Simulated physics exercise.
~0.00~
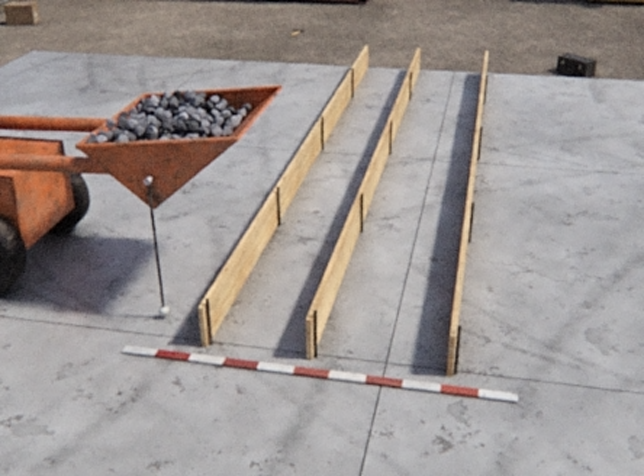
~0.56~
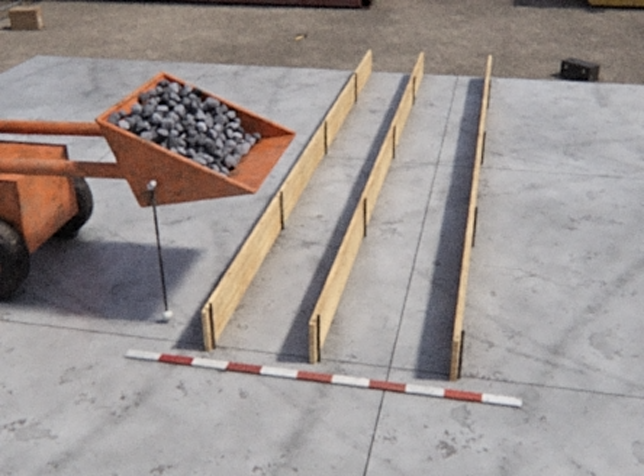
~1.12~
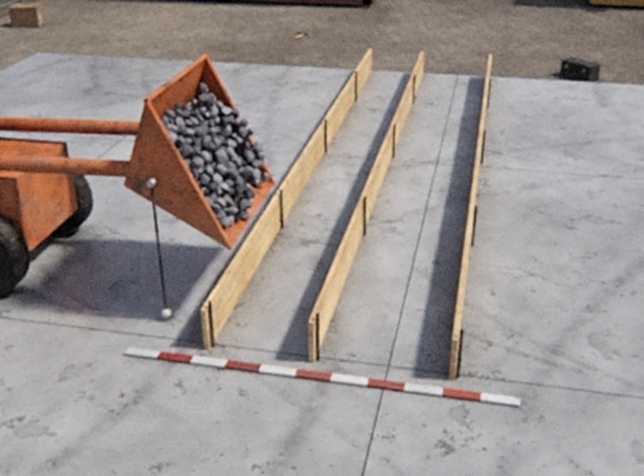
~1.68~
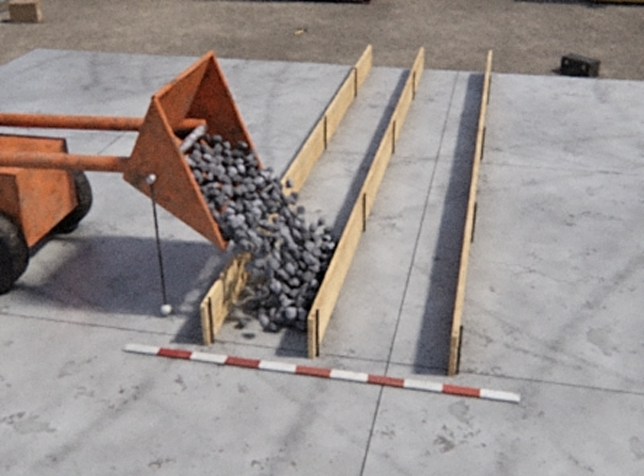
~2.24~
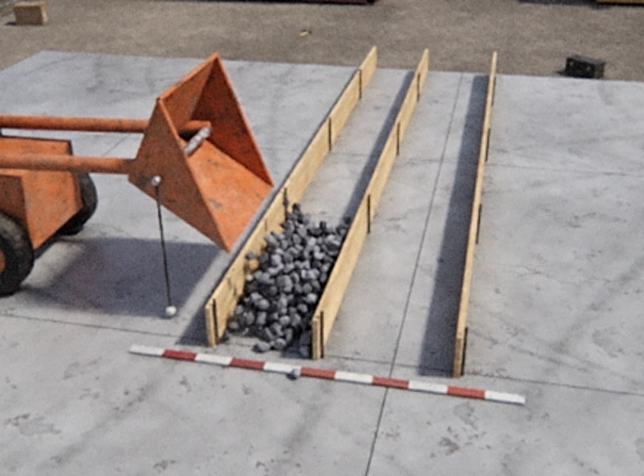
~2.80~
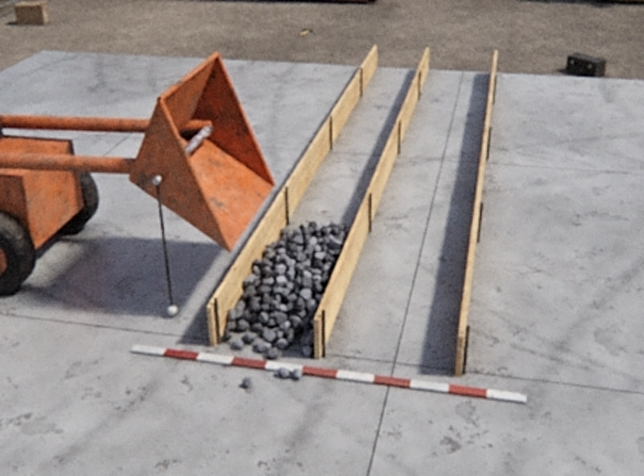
On a concrete yard, an orange loader tipped its bucket of dark grey stones forward until they slid out between the two nearest wooden boards, where they settled in a heap, a few spilling past the open end, while the emptied bucket stayed tilted.
